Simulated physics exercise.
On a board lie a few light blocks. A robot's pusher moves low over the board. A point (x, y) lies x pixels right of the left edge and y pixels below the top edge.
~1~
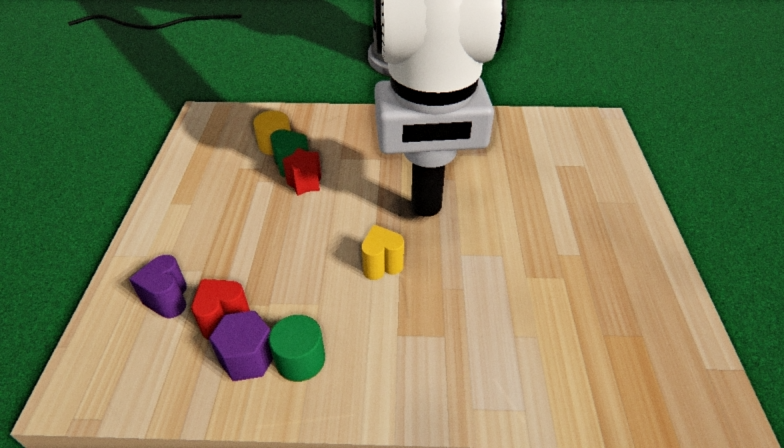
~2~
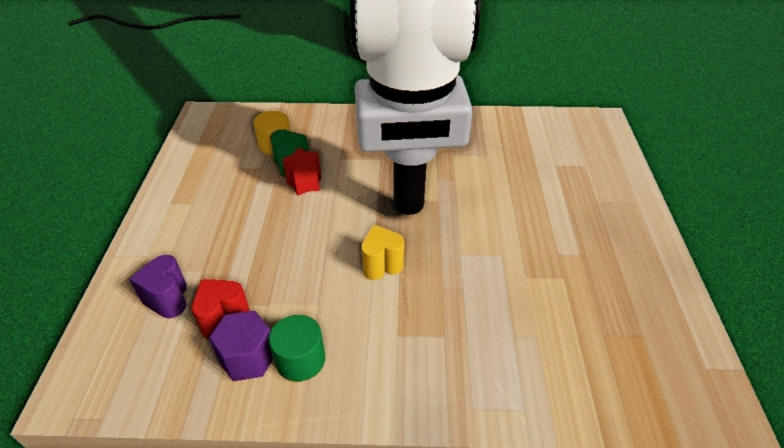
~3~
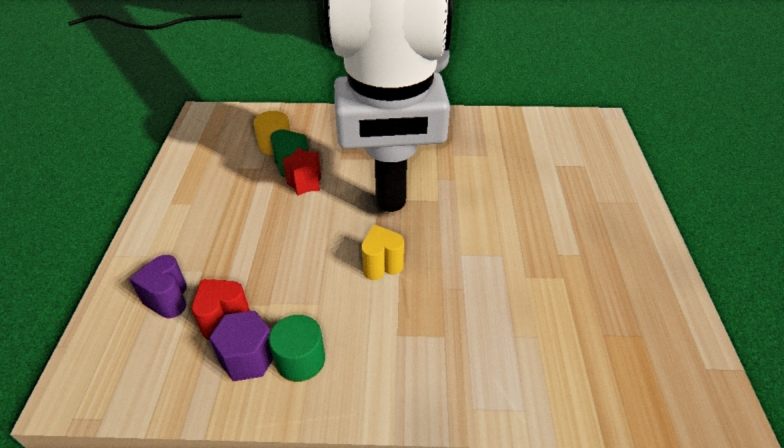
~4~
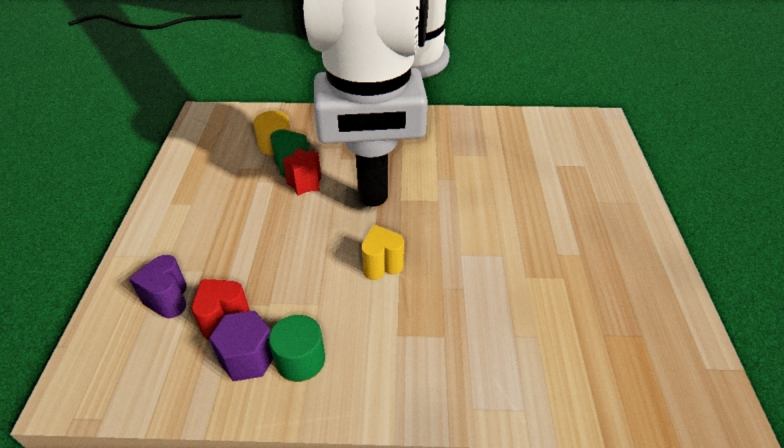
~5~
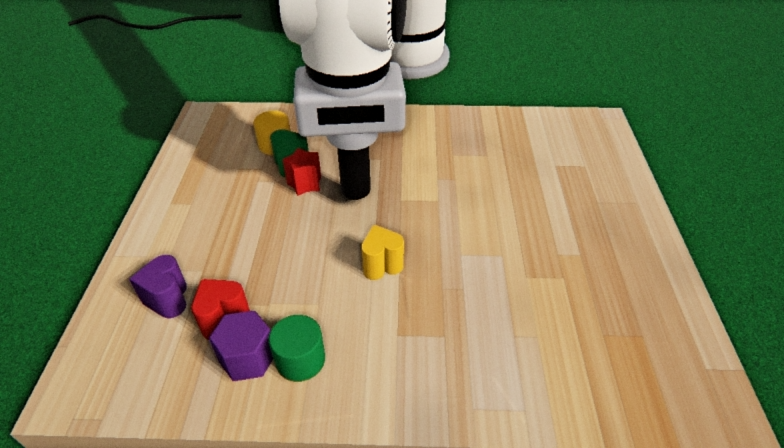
The robot's black-tipped pusher slid steadily left across the wooden board, passing behind the yellow heart and nearing the red block by the green and yellow ones, while all the blocks stayed still.
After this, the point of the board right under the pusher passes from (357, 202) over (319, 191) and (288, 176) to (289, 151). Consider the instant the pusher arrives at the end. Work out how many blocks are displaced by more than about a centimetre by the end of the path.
I foresee three or more blocks being moved.
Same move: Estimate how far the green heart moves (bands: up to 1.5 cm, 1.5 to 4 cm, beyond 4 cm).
More than 4 cm.
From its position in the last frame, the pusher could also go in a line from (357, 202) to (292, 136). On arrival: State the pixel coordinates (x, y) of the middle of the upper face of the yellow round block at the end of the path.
In the picture, that point is around (257, 115).
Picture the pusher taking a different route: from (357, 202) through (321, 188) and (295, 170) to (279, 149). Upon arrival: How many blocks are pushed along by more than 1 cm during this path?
At least three of them.
The first path, step by step. One third of the way, pusher at (317, 180); green heart at (284, 139); red star block at (290, 159), turned 25° clockwise.
Two thirds of the way, pusher at (286, 165); yellow round block at (269, 113); green heart at (270, 135), turned 45° clockwise; red star block at (256, 157), turned 20° anticlockwise.
At the end, pusher at (287, 140); yellow round block at (261, 105); green heart at (256, 124); red star block at (255, 156), turned 30° anticlockwise; yellow heart in place.
